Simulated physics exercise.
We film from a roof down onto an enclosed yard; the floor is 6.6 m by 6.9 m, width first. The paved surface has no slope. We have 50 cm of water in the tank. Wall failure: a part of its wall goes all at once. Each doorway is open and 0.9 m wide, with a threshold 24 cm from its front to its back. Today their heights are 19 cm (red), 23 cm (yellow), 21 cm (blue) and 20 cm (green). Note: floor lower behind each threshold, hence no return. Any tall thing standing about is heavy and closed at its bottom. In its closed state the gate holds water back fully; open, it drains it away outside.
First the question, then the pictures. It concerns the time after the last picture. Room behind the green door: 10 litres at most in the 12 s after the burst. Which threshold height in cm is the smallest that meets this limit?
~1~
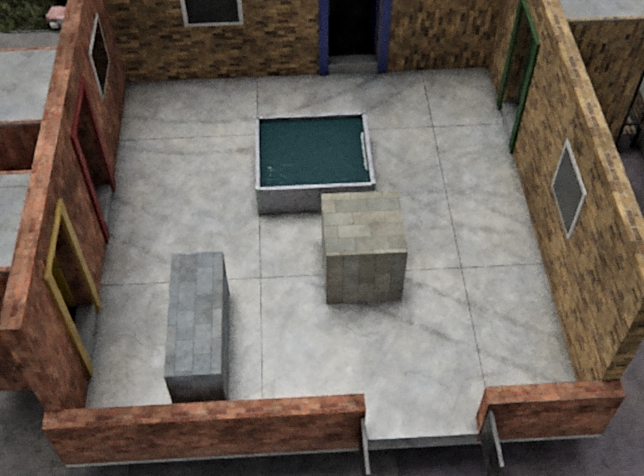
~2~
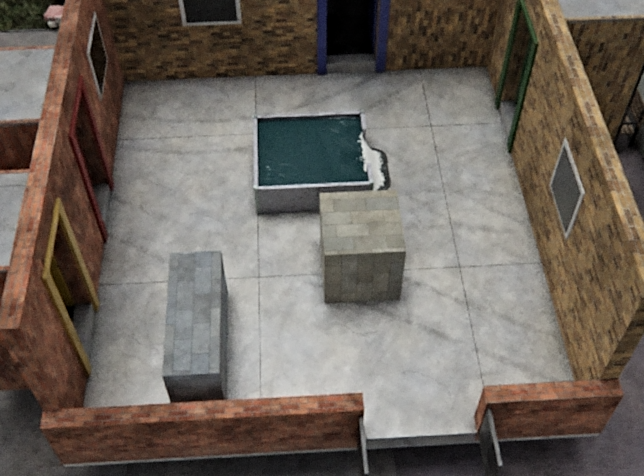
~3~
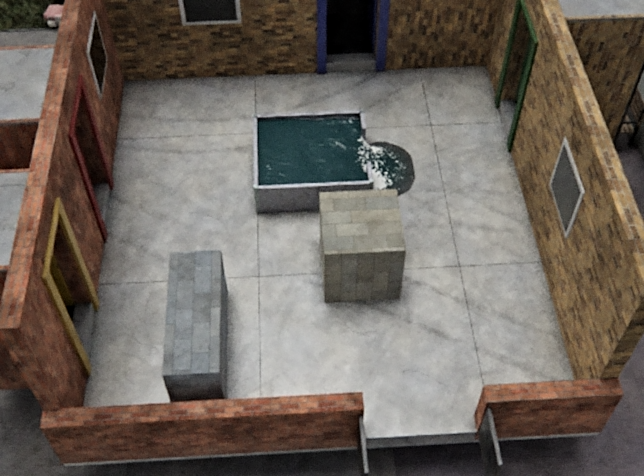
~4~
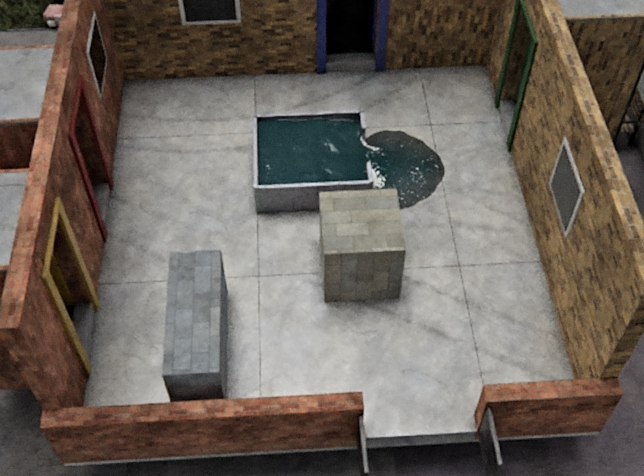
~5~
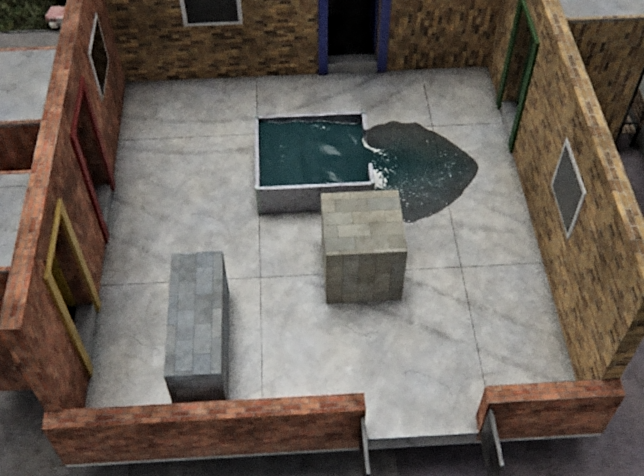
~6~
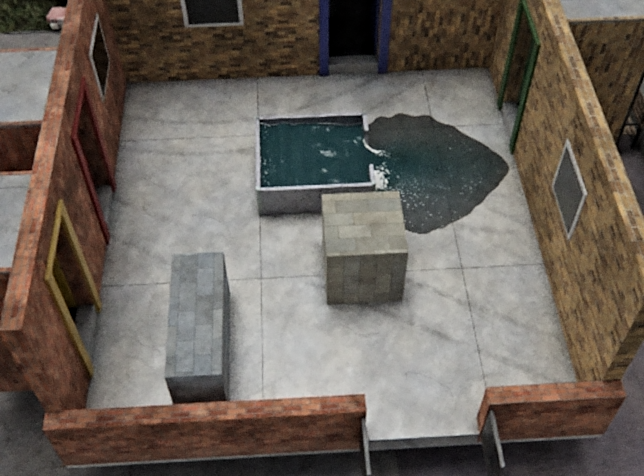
A height of roughly 15 cm.
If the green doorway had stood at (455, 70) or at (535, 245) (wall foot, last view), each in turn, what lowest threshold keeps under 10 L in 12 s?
Around 15 and 9.0 cm respectively.
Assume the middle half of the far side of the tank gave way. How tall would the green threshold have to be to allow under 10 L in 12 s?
With that break, close to 6.0 cm.
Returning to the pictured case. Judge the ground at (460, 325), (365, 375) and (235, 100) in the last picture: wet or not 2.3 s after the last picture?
Listed order - unwetted, unwetted, unwetted.
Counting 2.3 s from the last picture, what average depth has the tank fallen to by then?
About 23 cm.
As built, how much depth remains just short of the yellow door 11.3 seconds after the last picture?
The depth there is around 1.0 cm.
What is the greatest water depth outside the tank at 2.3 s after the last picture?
Up to some 20 cm.
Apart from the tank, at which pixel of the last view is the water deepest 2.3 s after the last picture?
About (488, 82).
Then, 0.7 s after the last picture water covers 15 % of the floor, deepest (24 cm) near (379, 169); 17 cm at the green door, 0 litres in over its 20 cm threshold.
Then, 2.3 s after the last picture water covers 25 % of the floor, deepest (20 cm) near (488, 82); 14 cm at the green door, 0 litres in over its 20 cm threshold.
Then, 11.3 s after the last picture water covers 85 % of the floor, deepest (6 cm) near (137, 84); 4 cm at the green door, 0 litres in over its 20 cm threshold.
At the green door as built, the water peaked near 19 cm, 1.3 s after the last picture.
With a threshold of 13 cm, 20 litres would have come in within the 12 s; with 18 cm, 1 litre. So under 10 litres takes about 15 cm.
